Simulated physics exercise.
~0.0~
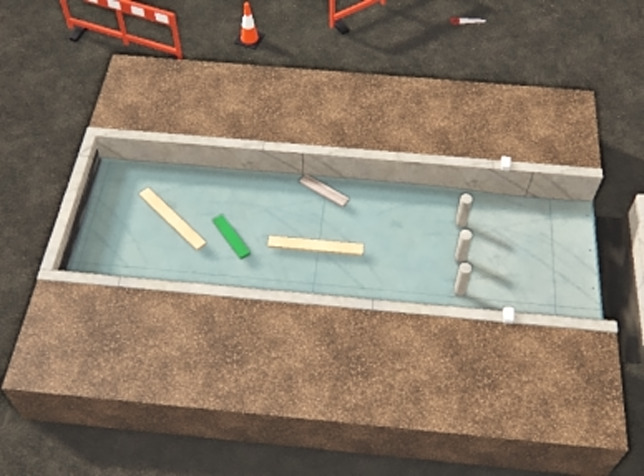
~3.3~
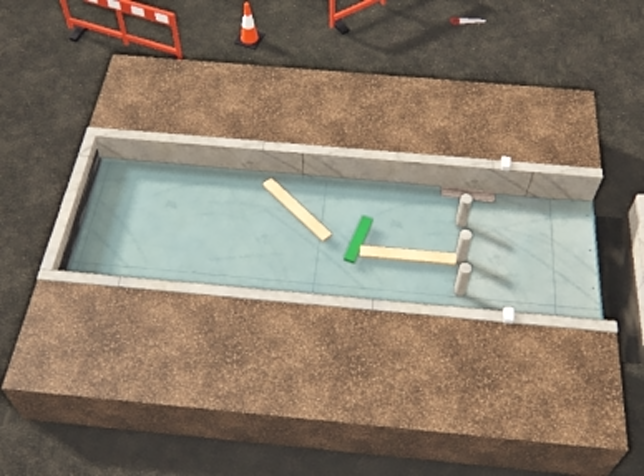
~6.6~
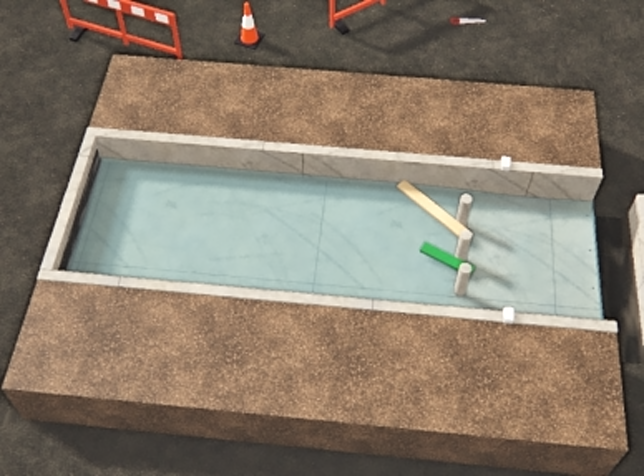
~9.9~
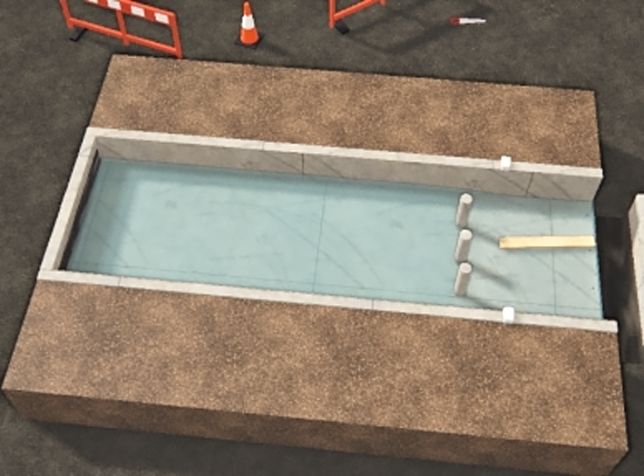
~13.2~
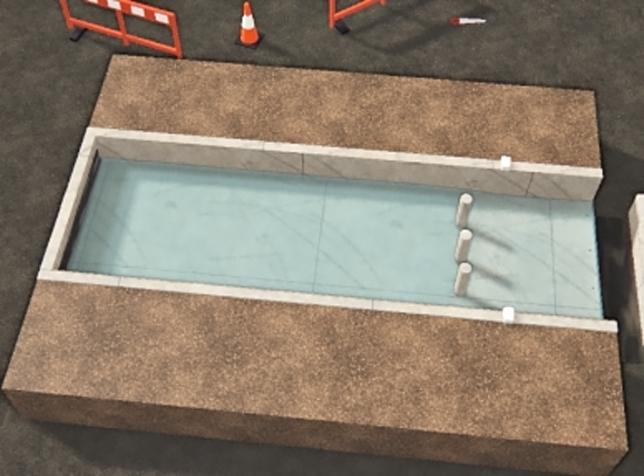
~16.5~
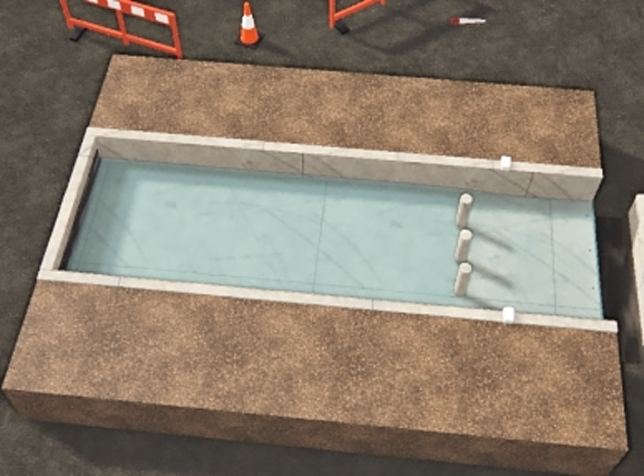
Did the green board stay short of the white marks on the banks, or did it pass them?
The green board passed the white marks. It reached the posts, got by them and was gone from the channel by the end.
